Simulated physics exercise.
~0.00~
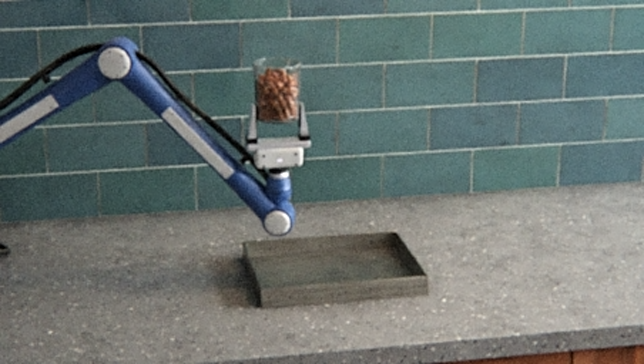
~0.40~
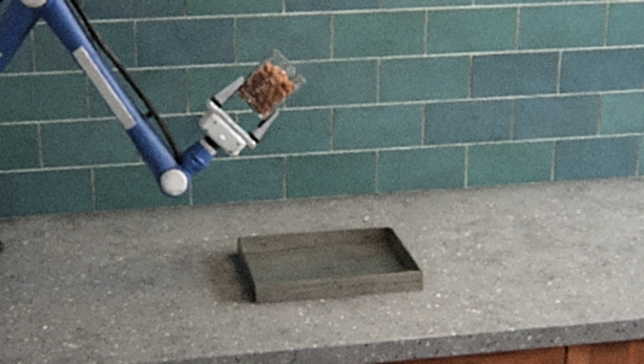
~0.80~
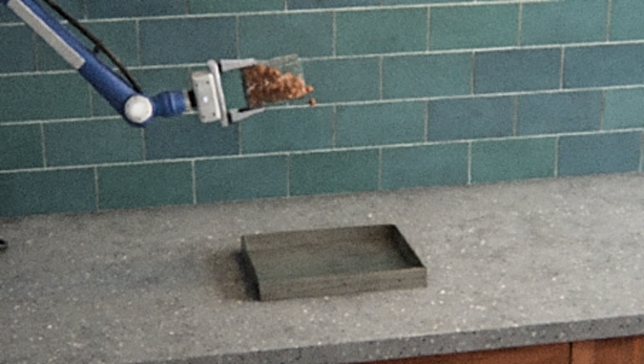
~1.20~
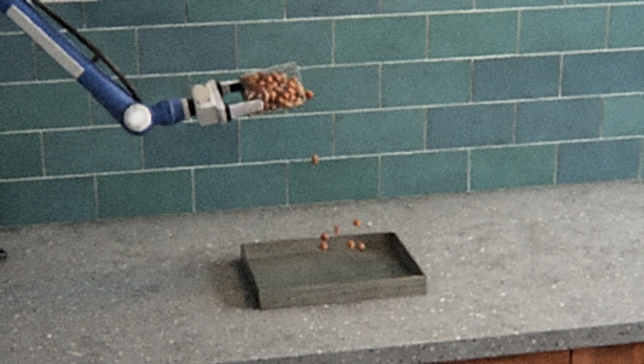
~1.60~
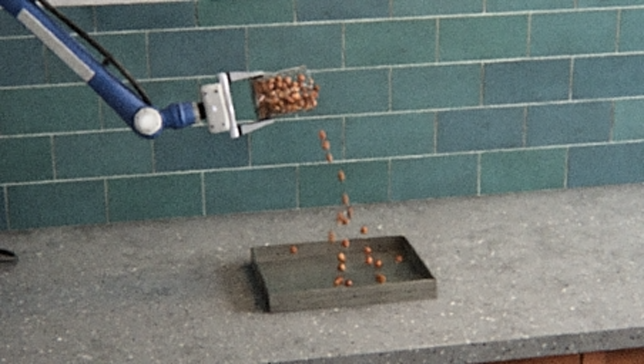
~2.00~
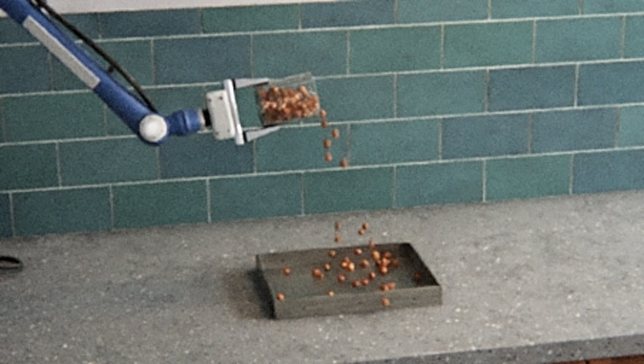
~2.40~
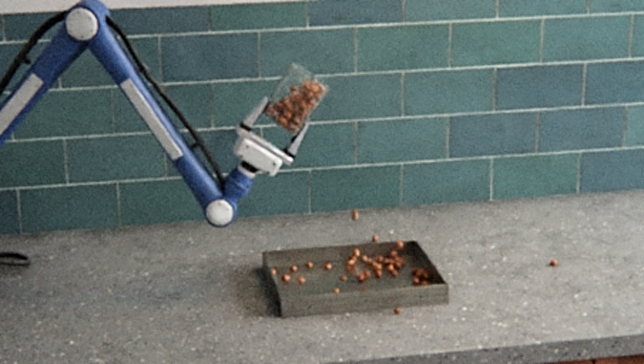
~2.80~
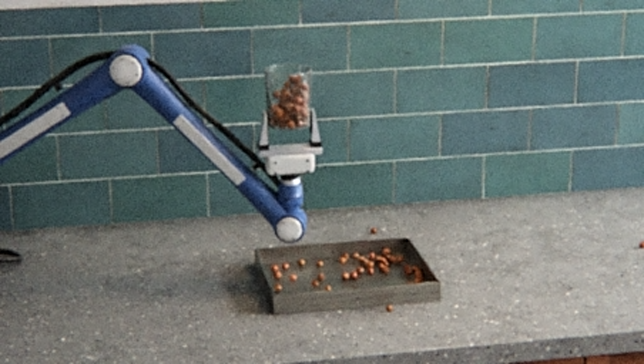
On a grey speckled countertop against a green tiled wall, a blue robot arm tipped a clear beaker of hazelnuts sideways, spilling some into a shallow tray and a few outside it, then turned the beaker upright with many nuts still inside.
